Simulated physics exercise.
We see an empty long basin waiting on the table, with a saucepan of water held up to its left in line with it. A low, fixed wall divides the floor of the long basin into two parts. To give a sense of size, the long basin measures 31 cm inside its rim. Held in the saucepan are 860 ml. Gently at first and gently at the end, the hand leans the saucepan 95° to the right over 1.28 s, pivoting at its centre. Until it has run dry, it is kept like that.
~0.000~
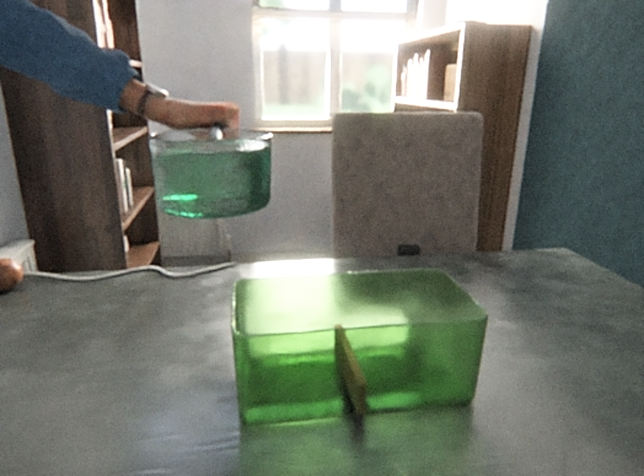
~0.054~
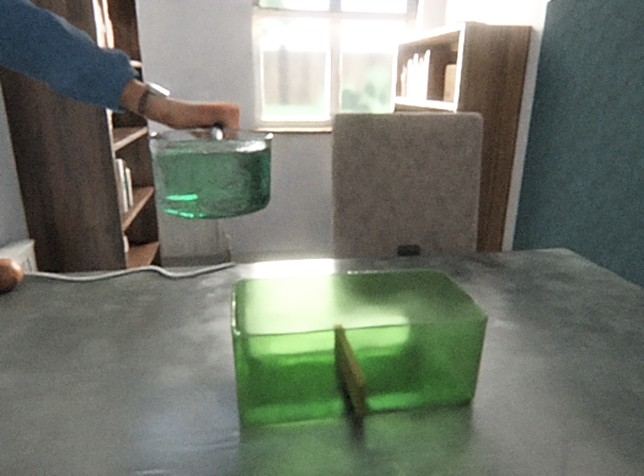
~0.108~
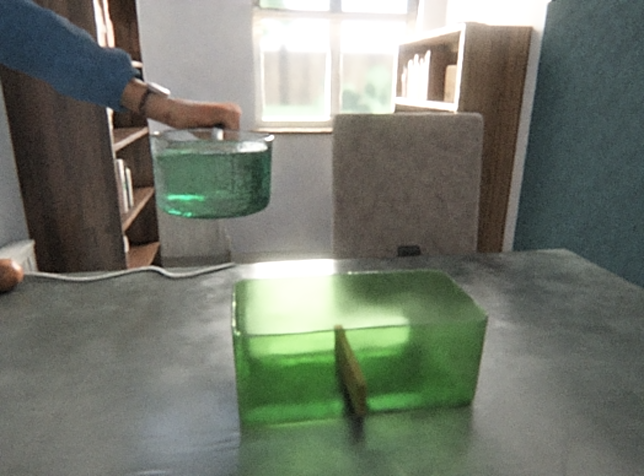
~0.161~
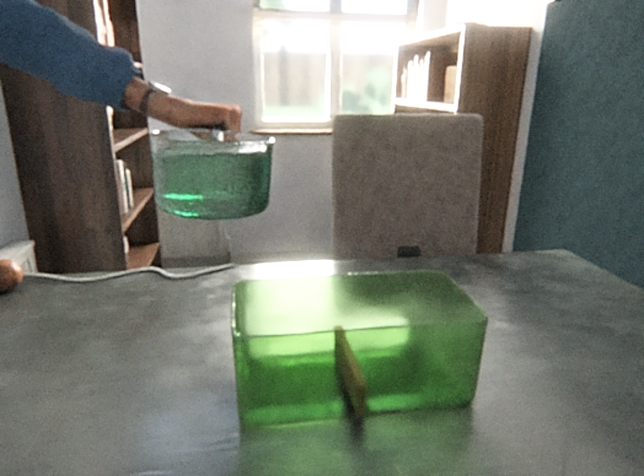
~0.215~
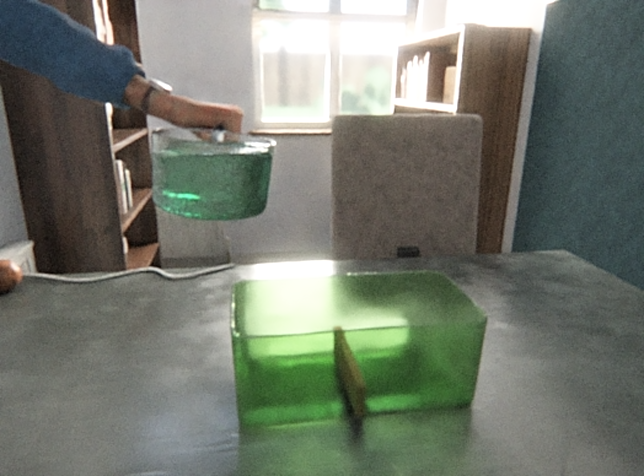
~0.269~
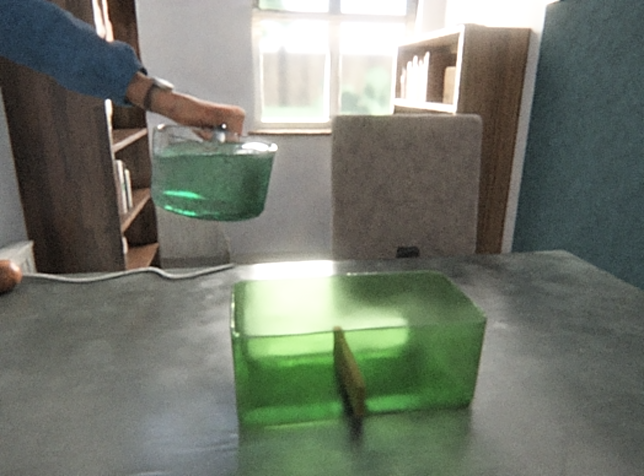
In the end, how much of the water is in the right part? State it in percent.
Roughly 38 percent is in the right part.
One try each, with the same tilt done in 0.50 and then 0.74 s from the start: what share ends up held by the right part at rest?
Try 1: 15 %; try 2: 30 %.
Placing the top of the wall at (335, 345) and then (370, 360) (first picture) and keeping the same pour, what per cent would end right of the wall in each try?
Respectively 55 and 10 %.
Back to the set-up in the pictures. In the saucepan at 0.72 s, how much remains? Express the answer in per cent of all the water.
Close to 68 percent of the liquid remains at that time.
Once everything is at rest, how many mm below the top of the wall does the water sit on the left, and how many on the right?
Left side: Around 20 mm. Right side: Around 30 mm.
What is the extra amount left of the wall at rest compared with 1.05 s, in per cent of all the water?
It comes to some 32 per cent.
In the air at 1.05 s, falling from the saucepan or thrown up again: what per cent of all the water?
Estimated airborne part: Roughly 18 per cent.
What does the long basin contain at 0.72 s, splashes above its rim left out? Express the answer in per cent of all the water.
Near 7 in a hundred.
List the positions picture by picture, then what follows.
Tilt 0°; pouring edge (270, 136); surface from (154, 146) to (268, 146); the long basin's rim runs from (233, 306) to (464, 291); the wall's top is at (349, 351), in the first picture.
Tilt 0°; pouring edge (270, 137); surface from (154, 147) to (268, 146), in the second picture.
Tilt 2°; pouring edge (271, 139); surface from (156, 146) to (269, 147), in the third picture.
Tilt 4°; pouring edge (272, 142); surface from (156, 147) to (270, 147), in the fourth picture.
Tilt 6°; pouring edge (273, 145); surface from (156, 148) to (270, 148), in the fifth picture.
Tilt 10°; pouring edge (274, 149); surface from (157, 149) to (272, 149), in the sixth picture.
Then, 0.72 s in, the tilt is 57° and 69 per cent is still to pour, 7 is left of the wall and 0 right of it.
Then, 1.05 s in, the tilt is 88° and 20 per cent is still to pour, 29 is left of the wall and 34 right of it.
Then, 1.40 s in, the tilt is 95° and 3 per cent is still to pour, 55 is left of the wall and 37 right of it.
Then, 1.78 s in, the tilt is 95° and 1 per cent is still to pour, 60 is left of the wall and 38 right of it.
Finally, 61 per cent lies left of the wall, 38 right of it and 1 outside.
